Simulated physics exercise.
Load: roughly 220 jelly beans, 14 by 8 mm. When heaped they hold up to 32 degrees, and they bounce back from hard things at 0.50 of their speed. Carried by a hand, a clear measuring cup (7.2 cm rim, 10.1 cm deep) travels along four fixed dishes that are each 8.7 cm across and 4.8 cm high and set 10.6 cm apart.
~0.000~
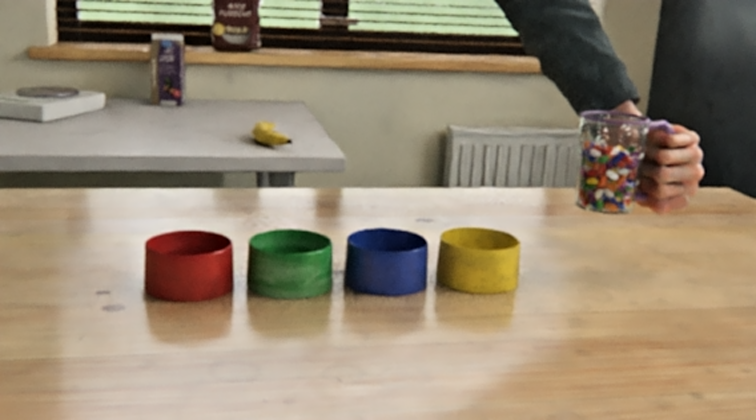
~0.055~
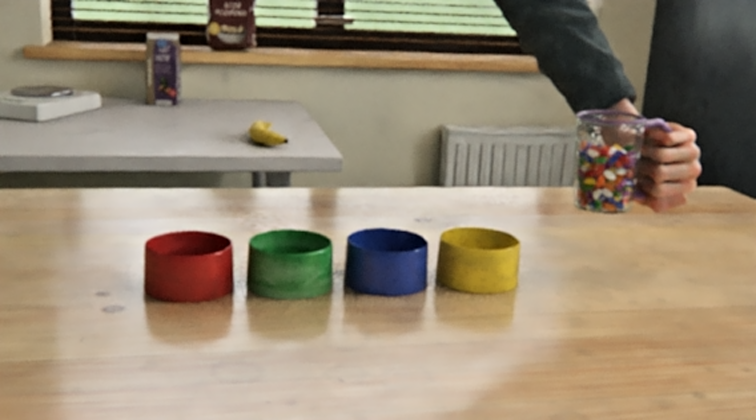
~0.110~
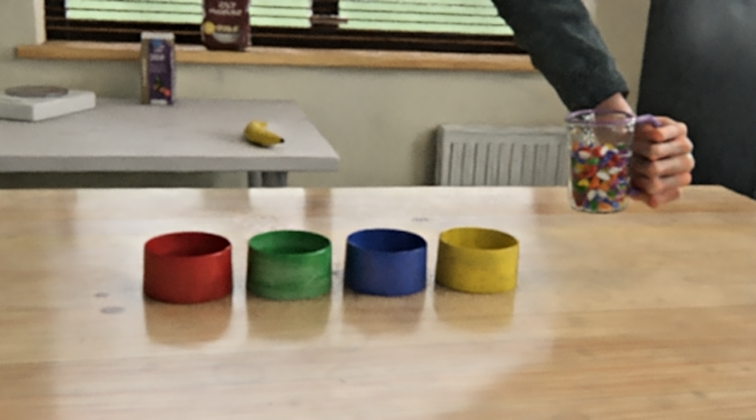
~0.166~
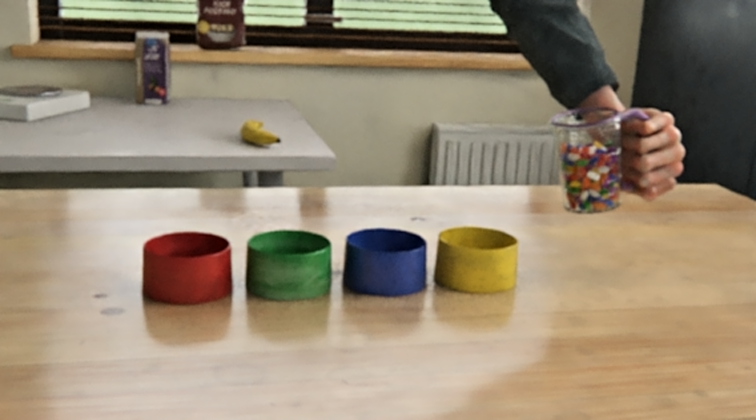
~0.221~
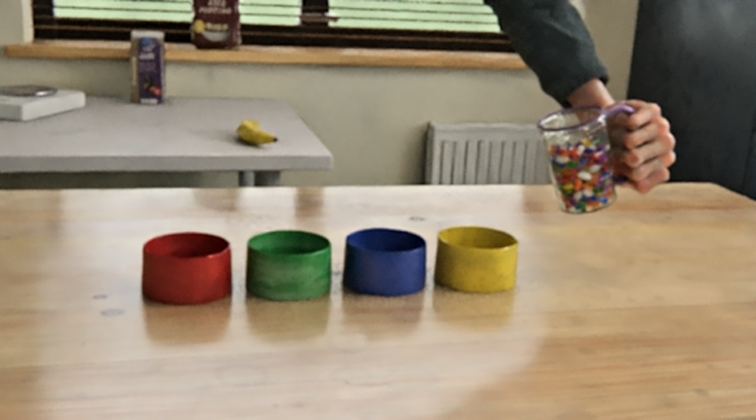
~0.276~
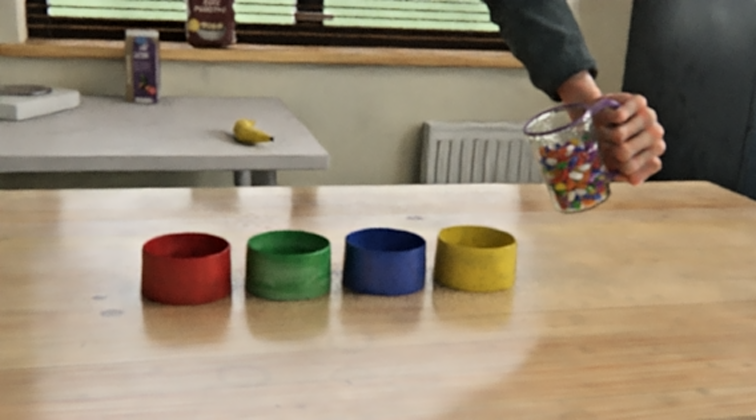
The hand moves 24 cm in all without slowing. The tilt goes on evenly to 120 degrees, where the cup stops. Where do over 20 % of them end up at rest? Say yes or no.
Red: No, blue: Yes, green: No, yellow: No, counter: Yes.
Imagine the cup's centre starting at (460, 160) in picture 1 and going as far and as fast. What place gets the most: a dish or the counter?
Biggest portion: Red.
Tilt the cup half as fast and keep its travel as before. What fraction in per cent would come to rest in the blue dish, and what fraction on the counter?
In that case I'd put blue at 30 and the counter at 60.
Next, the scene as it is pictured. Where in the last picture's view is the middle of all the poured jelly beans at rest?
I'd say roughly (356, 274).
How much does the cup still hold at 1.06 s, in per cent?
85 %.
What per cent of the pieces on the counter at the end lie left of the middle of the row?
Around 60 per cent of it.
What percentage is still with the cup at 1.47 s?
Roughly 0 in a hundred.
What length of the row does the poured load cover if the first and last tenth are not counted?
Roughly 13 centimetres.
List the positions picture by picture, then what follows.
In the first picture, cup at (609, 162), tilt 0 degrees, lip at (585, 117), moved 0.0 cm; middle of the pieces at (613, 176); yellow dish at (480, 239); blue dish at (388, 240); green dish at (291, 242); red dish at (189, 243).
In the second picture, cup at (607, 162), tilt 1 degrees, lip at (581, 118), moved 0.2 cm; middle of the pieces at (611, 175).
In the third picture, cup at (599, 162), tilt 6 degrees, lip at (570, 120), moved 1.0 cm; middle of the pieces at (604, 175).
In the fourth picture, cup at (589, 161), tilt 12 degrees, lip at (555, 124), moved 2.1 cm; middle of the pieces at (595, 174).
In the fifth picture, cup at (579, 160), tilt 19 degrees, lip at (541, 128), moved 3.2 cm; middle of the pieces at (587, 172).
In the sixth picture, cup at (570, 160), tilt 25 degrees, lip at (528, 133), moved 4.2 cm; middle of the pieces at (578, 170); yellow dish at (477, 237); blue dish at (386, 240); green dish at (289, 243); red dish at (187, 246). The cup turns about 115 degrees a second and travels 20 cm a second.
Then, at 0.75 s, tilt 81 degrees; cup holds 100 %.
After 1.06 s, tilt 116 degrees; cup holds 85 %, blue 15 %.
After 1.47 s, tilt 120 degrees; cup holds 0 %, blue 50 %, green 10 %.
At rest (2.6 s), red 0 %, blue 50 %, green 10 %, yellow 0 %, counter 45 %.
